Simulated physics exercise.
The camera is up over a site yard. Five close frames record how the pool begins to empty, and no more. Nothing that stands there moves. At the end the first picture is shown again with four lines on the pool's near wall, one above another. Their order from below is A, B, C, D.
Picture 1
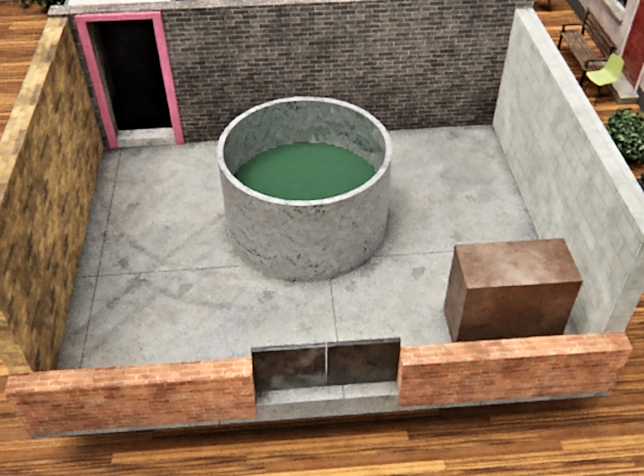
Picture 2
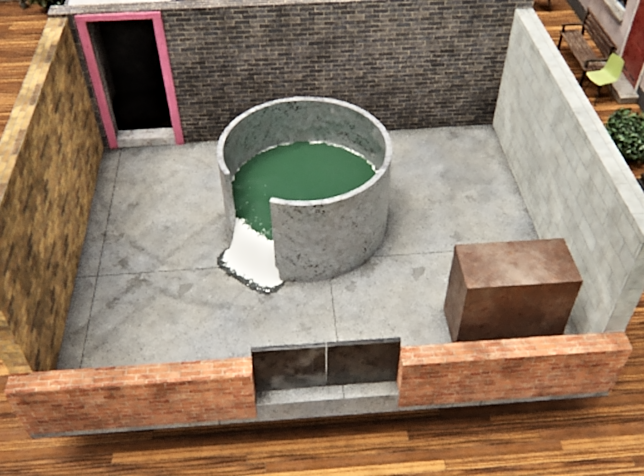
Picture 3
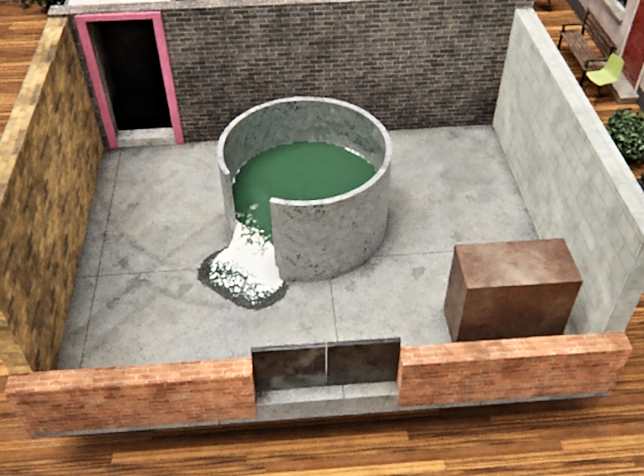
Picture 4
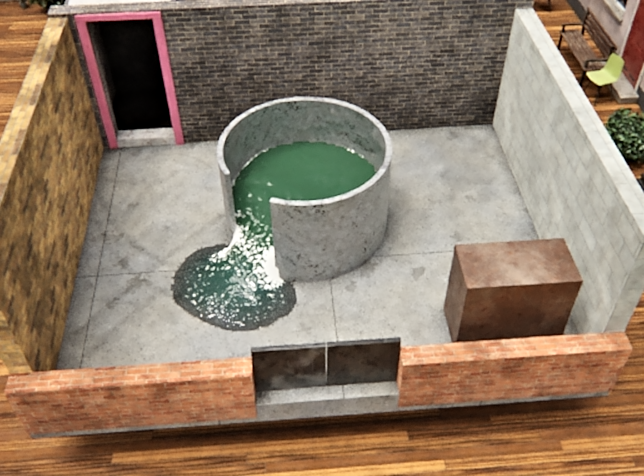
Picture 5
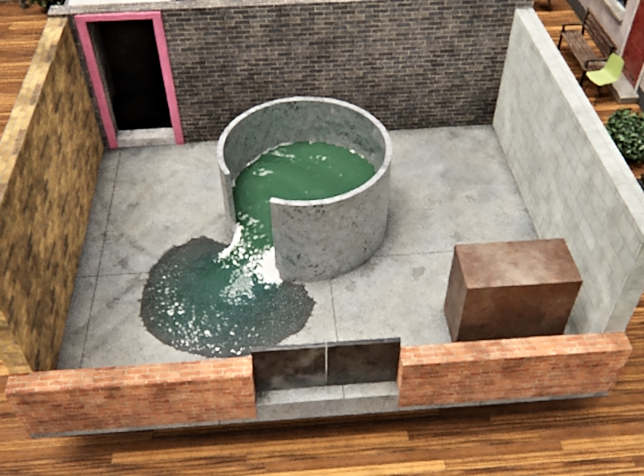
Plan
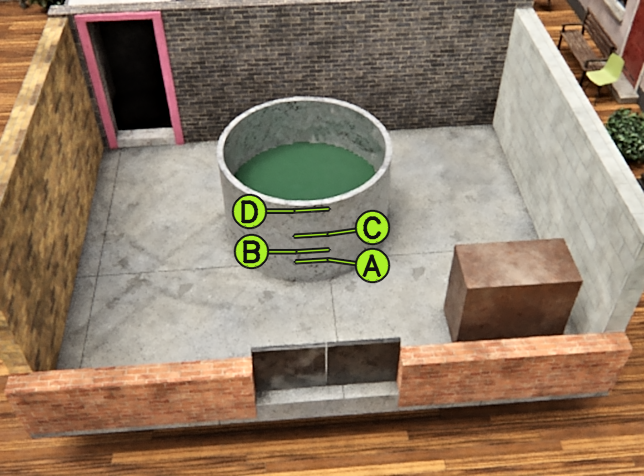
The video shows a walled yard with a round concrete pool of green water, a pink doorway and a brown block; a gap opens in the pool's front-left side, and foaming water pours out, spreading across the grey floor.
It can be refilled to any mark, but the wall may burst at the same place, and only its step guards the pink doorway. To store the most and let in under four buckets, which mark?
Level B.
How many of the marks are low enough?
Two of them.
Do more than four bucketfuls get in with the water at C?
Yes.
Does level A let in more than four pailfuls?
No, not at all.
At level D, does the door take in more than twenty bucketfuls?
Yes.
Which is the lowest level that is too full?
Here it is level C.
In lime, A at (312, 260); B at (312, 250); C at (311, 235); D at (311, 209); from the bottom up A, B, C, D.
With A, nothing gets over.
With B, a splash gets over, under a bucket.
With C, about 9 bucketfuls get in.
With D, dozens of bucketfuls pour in.
